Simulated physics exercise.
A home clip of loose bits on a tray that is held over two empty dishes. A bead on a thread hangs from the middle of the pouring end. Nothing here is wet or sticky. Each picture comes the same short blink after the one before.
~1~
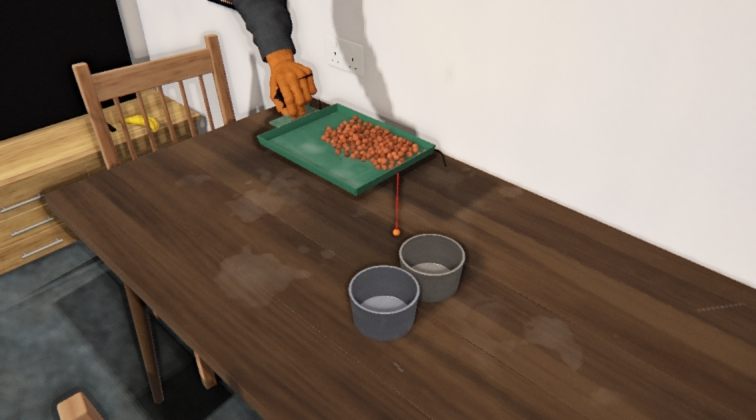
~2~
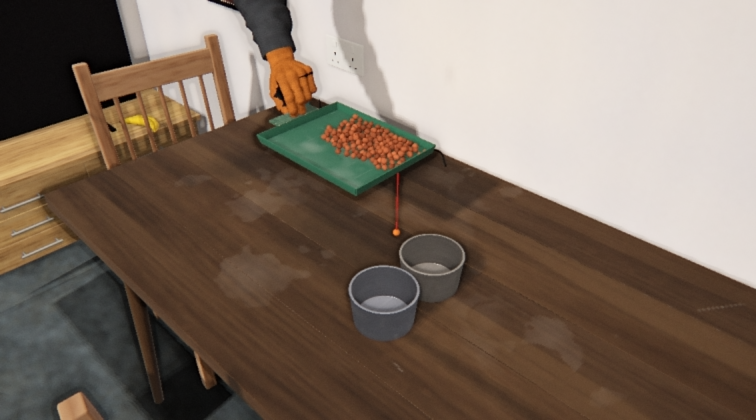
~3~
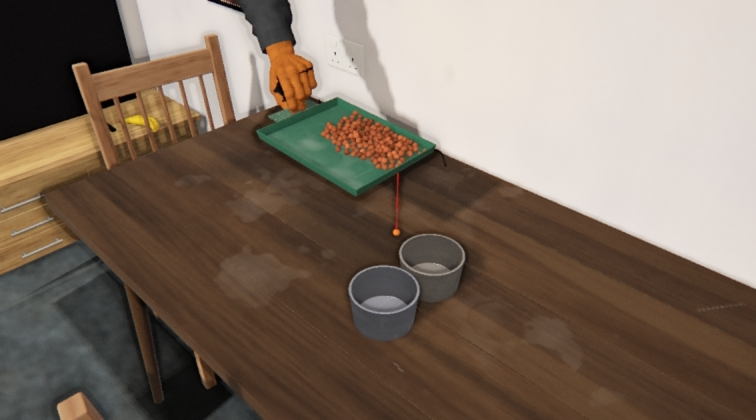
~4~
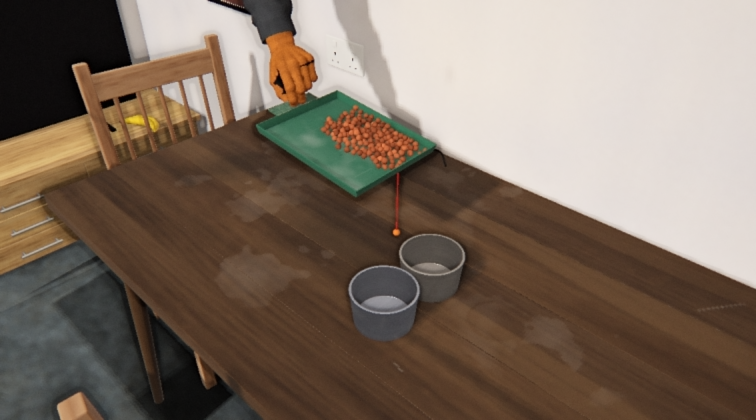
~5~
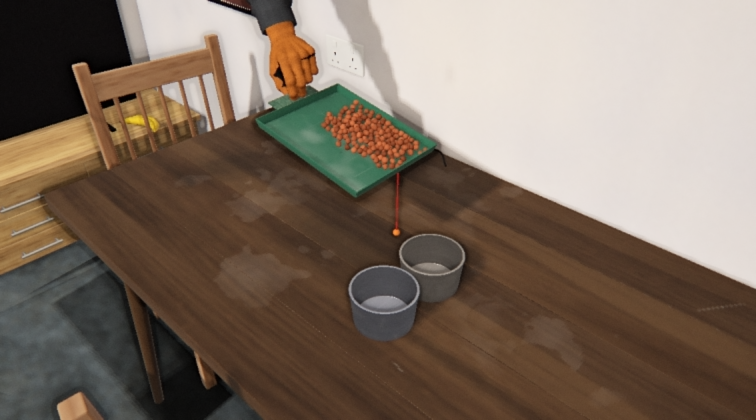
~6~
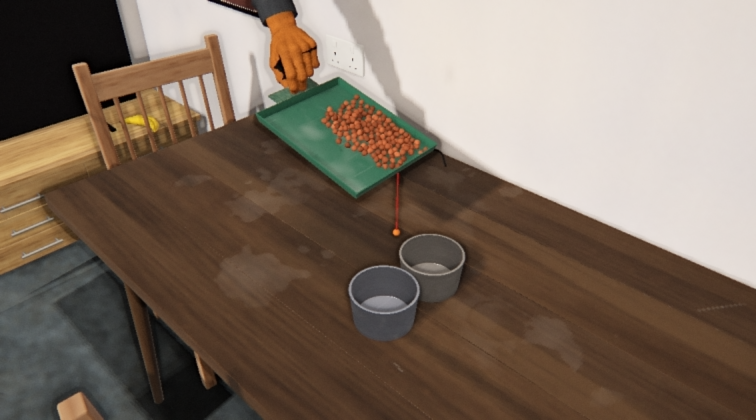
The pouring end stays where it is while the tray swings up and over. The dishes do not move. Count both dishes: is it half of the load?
Caught overall: The larger part.
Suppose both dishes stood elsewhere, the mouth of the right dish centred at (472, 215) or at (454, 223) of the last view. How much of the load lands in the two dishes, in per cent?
Roughly 40 per cent, and 60 per cent.
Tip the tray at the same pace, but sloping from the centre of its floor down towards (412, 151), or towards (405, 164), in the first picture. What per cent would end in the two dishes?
Roughly 0 per cent, and 40 per cent.
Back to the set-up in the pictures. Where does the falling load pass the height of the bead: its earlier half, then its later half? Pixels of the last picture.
First near (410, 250), later near (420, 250).
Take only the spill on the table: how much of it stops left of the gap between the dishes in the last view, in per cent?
It comes to 80 per cent or so.
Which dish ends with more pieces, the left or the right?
It is right.
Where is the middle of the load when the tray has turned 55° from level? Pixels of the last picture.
Near (390, 148).
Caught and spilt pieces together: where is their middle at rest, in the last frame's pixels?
Roughly at (423, 286).
Soon, tray tipped steeply; nearly all on the tray; a stray few in the air.
A while on, tray tipped right over; nearly all on the tray; a stray few in the left dish; a stray few in the right dish; a stray few outside both; a stray few in the air.
Towards the end, tray tipped past a quarter turn; about a quarter in the left dish; about two thirds in the right dish; about a quarter outside both; a stray few in the air.
Finally, tray tipped past a quarter turn; about a quarter in the left dish; about two thirds in the right dish; about a quarter outside both; a stray few in the air.
